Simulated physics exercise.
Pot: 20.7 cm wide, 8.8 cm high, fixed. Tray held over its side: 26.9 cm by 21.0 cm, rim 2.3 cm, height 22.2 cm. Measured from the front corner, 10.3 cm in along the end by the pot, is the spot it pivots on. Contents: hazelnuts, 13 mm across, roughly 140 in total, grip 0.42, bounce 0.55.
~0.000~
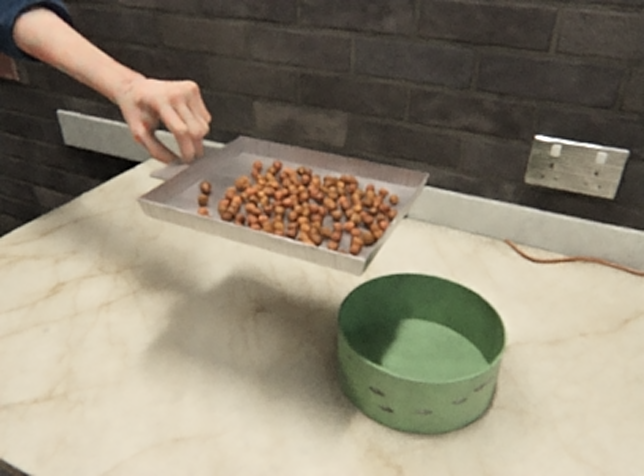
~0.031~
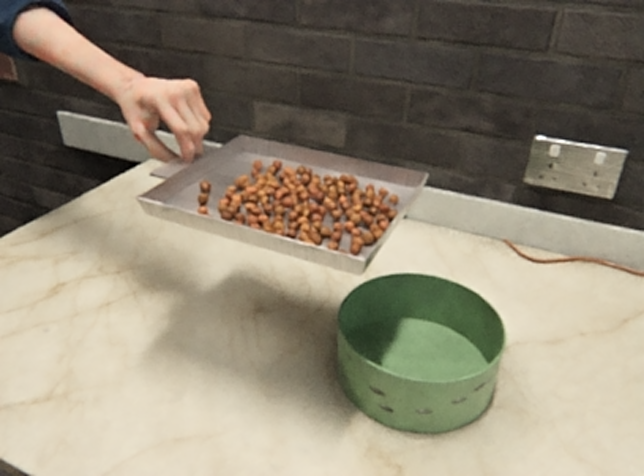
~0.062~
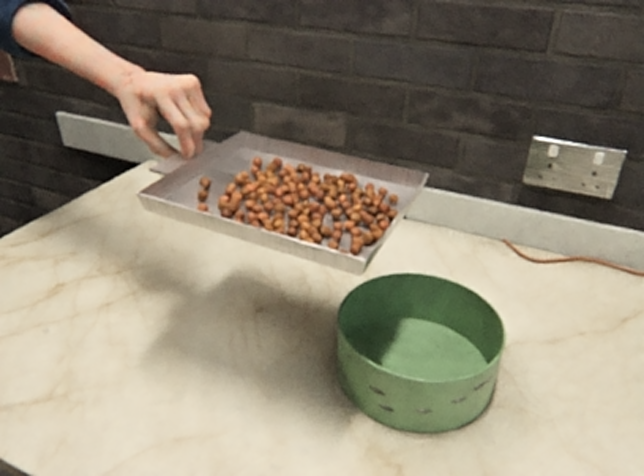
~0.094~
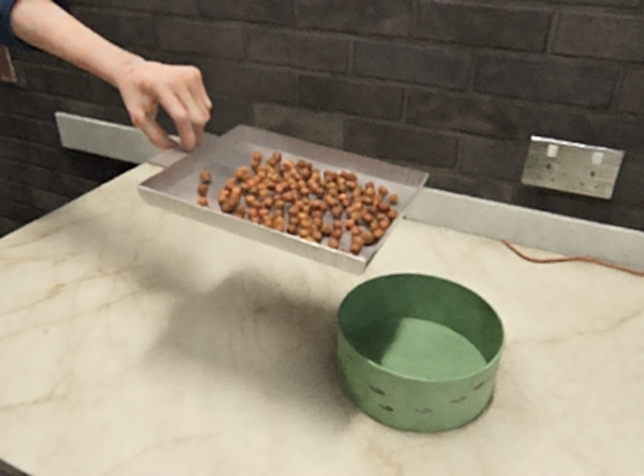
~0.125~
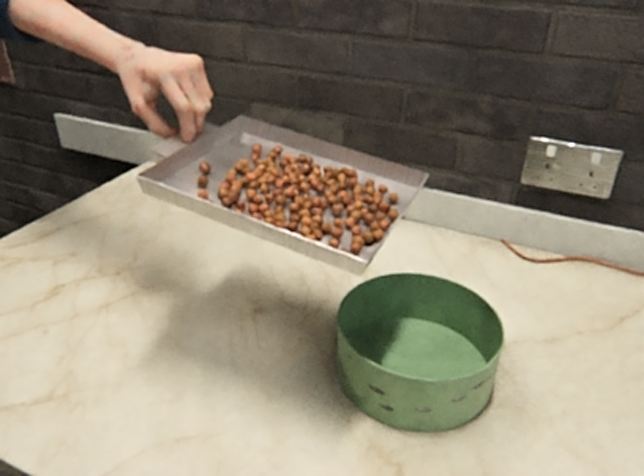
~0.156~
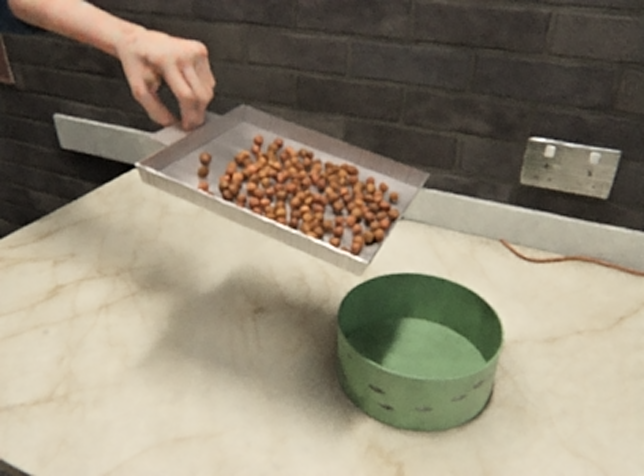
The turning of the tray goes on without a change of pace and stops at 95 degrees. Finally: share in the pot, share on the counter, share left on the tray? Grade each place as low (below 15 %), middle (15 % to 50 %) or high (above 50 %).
Pot - high; counter - middle; tray - low.
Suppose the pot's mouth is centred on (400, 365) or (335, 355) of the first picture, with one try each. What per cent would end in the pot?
About 80 and 35 per cent.
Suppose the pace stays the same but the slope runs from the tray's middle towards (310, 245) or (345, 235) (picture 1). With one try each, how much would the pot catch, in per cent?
That would be close to 15 per cent, then close to 40 per cent.
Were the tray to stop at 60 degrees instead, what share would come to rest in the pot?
That would give about 5 per cent.
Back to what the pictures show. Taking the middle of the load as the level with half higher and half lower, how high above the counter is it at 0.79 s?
Median height: Approx. 28 cm.
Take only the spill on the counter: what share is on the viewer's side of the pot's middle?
Estimate: Close to 90 per cent of the pieces.
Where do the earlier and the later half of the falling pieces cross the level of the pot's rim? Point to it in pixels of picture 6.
Near (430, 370) at first, near (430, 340) afterwards.
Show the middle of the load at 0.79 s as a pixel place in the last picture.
(389, 195), roughly.
After 0.54 s, tilt 52 degrees; the tray holds 100 %, the pot 0 %.
Then, at 0.79 s, tilt 79 degrees; the tray holds 100 %, the pot 0 %.
Then, at 1.15 s, tilt 95 degrees; the tray holds 20 %, the pot 20 %.
In the end, at 2.3 s, pot 60 %, counter 40 %, tray 0 %.
